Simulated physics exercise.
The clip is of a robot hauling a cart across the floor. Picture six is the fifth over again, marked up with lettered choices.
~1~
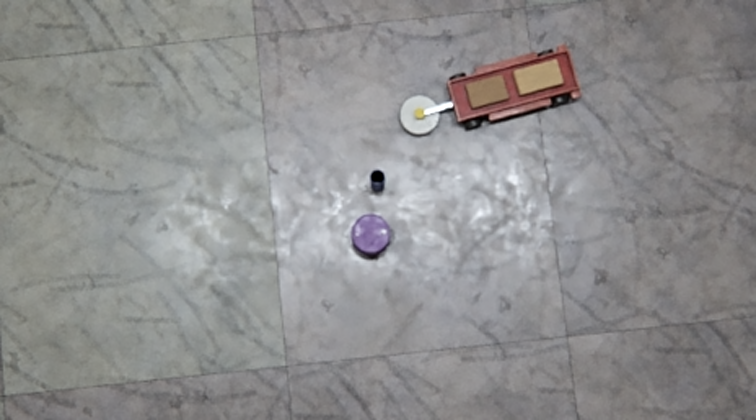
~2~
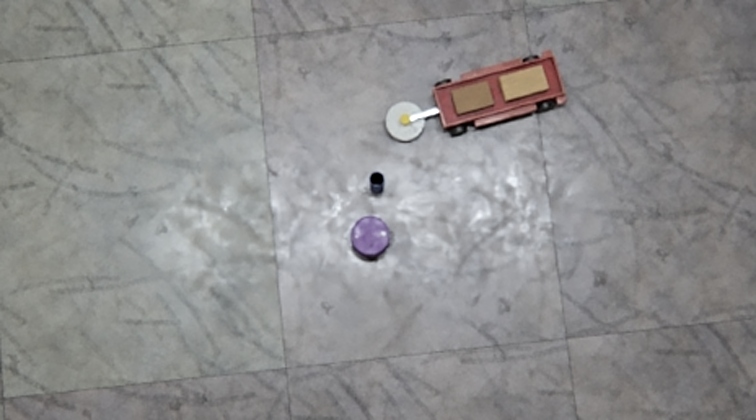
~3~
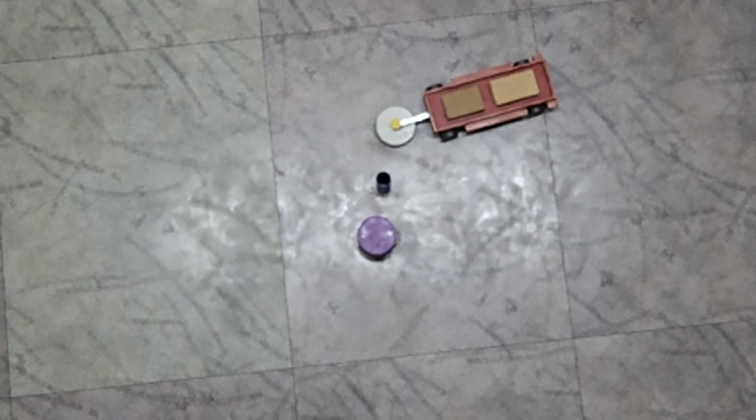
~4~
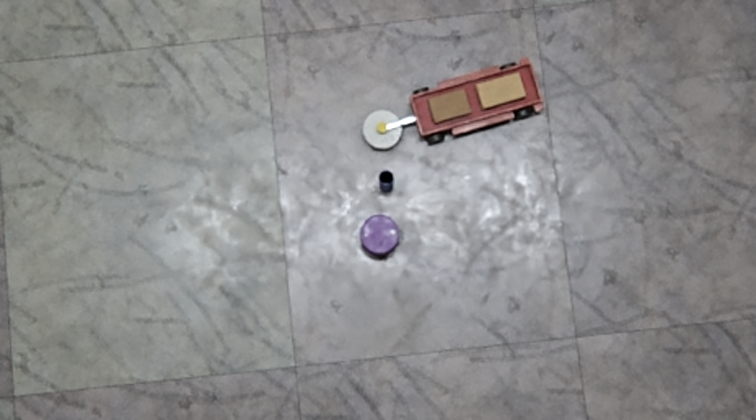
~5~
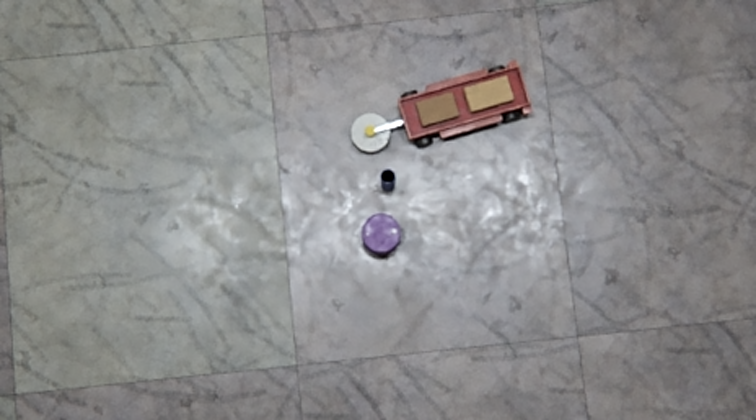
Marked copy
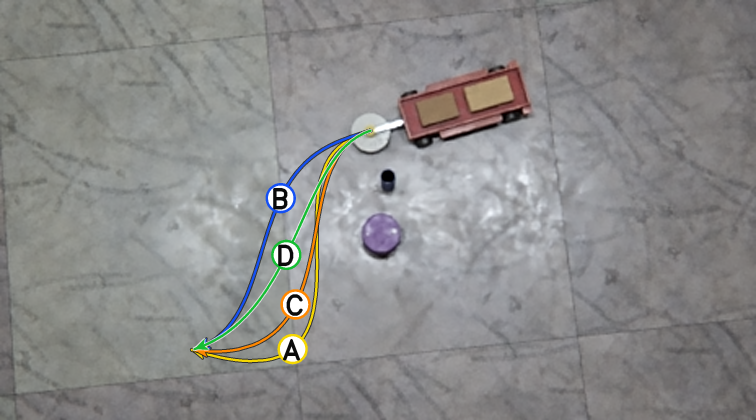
A red cart carrying two tan blocks moved slowly left and slightly down across the gray tiled floor behind a round white robot, passing above a small dark blue post and a purple tub.
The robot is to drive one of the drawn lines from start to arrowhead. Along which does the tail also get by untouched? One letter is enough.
It should follow B.
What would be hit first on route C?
First the blue post.
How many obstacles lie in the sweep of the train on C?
In all, two.
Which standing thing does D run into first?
First the blue post.
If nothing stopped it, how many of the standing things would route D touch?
One.
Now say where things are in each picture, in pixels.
Blue post (378, 184); purple tub (371, 237); robot (420, 115), in the first frame.
Robot (405, 121); red cart (499, 92); blue post (377, 186), in the second frame.
Robot (396, 126); red cart (489, 96); blue post (384, 186), in the third frame.
Robot (382, 130); red cart (476, 100); blue post (386, 185), in the fourth frame.
Robot (371, 133); red cart (464, 103); blue post (388, 184); purple tub (381, 236), in the fifth frame.
On the marked copy, A from (370, 131) via (317, 281) to (192, 350); B from (370, 131) via (270, 225) to (197, 348); C from (370, 131) via (308, 270) to (194, 350); D from (370, 131) via (290, 248) to (194, 349).
Following B. Soon after the start, robot (287, 189), cart (370, 138).
Later, robot (252, 285), cart (305, 202).
In the end, robot (194, 350), cart (258, 274); nothing has been touched.
As for the rest, A meets the blue post and purple tub; C meets the blue post and purple tub; D meets the blue post.
